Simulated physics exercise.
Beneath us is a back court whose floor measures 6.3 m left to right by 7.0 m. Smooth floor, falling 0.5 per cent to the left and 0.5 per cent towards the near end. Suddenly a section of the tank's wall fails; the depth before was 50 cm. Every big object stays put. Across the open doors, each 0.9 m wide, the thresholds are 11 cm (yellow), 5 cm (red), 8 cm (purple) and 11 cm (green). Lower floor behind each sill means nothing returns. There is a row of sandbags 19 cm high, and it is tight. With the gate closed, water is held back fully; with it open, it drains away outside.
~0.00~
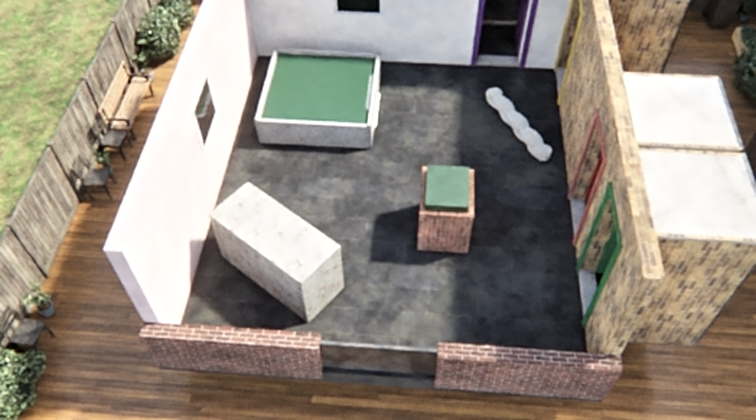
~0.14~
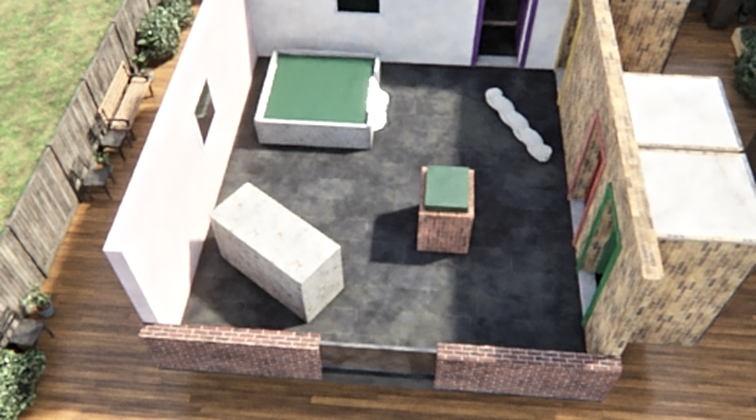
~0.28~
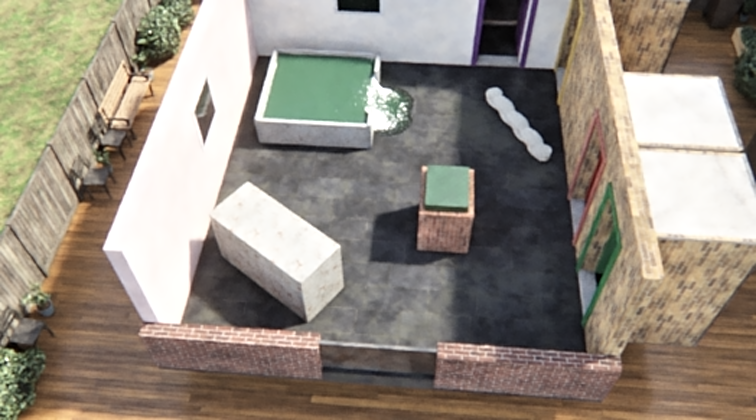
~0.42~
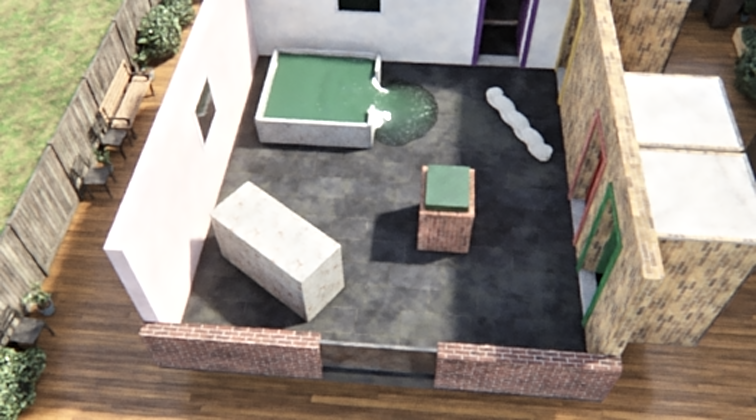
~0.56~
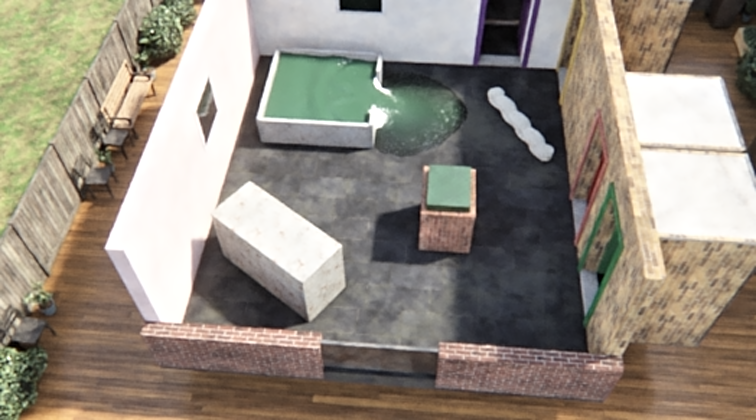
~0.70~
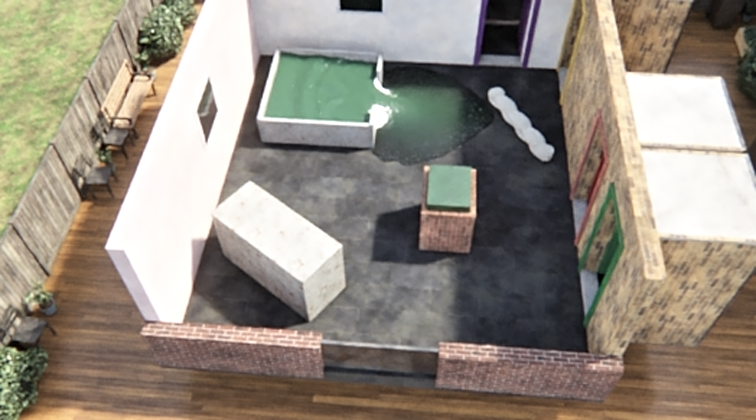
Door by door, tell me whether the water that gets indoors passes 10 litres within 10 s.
Yellow door: Beyond the allowance; red door: Beyond the allowance; purple door: Beyond the allowance; green door: Within the allowance.
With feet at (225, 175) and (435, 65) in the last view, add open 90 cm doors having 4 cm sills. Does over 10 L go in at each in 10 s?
Door 1: Limit not reached; door 2: Limit broken.
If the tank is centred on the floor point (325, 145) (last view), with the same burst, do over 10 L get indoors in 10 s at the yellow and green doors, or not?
Measured against the limit, the yellow door stays within it and the green door stays within it.
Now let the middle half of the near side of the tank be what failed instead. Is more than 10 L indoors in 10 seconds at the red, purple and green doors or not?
Door red stays within, door purple stays within, door green stays within.
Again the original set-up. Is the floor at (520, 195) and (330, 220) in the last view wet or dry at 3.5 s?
Soaked, untouched.
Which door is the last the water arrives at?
The green door.
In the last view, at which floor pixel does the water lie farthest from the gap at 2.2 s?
Location: Approx. (575, 239) in the last view.
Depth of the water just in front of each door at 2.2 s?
Door by door in cm, yellow shows 13, red shows 9, purple shows 12, green shows 0.
After 1.4 s water covers 20 % of the floor and is deepest (30 cm) near (380, 111); yellow door not reached, red door not reached, purple door 3 cm at the sill, 0 L in, green door not reached.
After 2.2 s water covers 30 % of the floor and is deepest (26 cm) near (380, 111); yellow door 13 cm at the sill, 1 L in, red door 9 cm at the sill, 0 L in, purple door 12 cm at the sill, 2 L in, green door not reached.
After 3.5 s water covers 40 % of the floor and is deepest (20 cm) near (380, 111); yellow door 17 cm at the sill, 38 L in, red door 10 cm at the sill, 28 L in, purple door 12 cm at the sill, 17 L in, green door 8 cm at the sill, 0 L in.
After 6.0 s water covers 55 % of the floor and is deepest (14 cm) near (546, 146); yellow door 12 cm at the sill, 58 L in, red door 8 cm at the sill, 48 L in, purple door 10 cm at the sill, 30 L in, green door 6 cm at the sill, 0 L in.
After 10.0 s water covers 80 % of the floor and is deepest (12 cm) near (176, 345); yellow door 8 cm at the sill, 59 L in, red door 5 cm at the sill, 55 L in, purple door 8 cm at the sill, 35 L in, green door 7 cm at the sill, 0 L in.
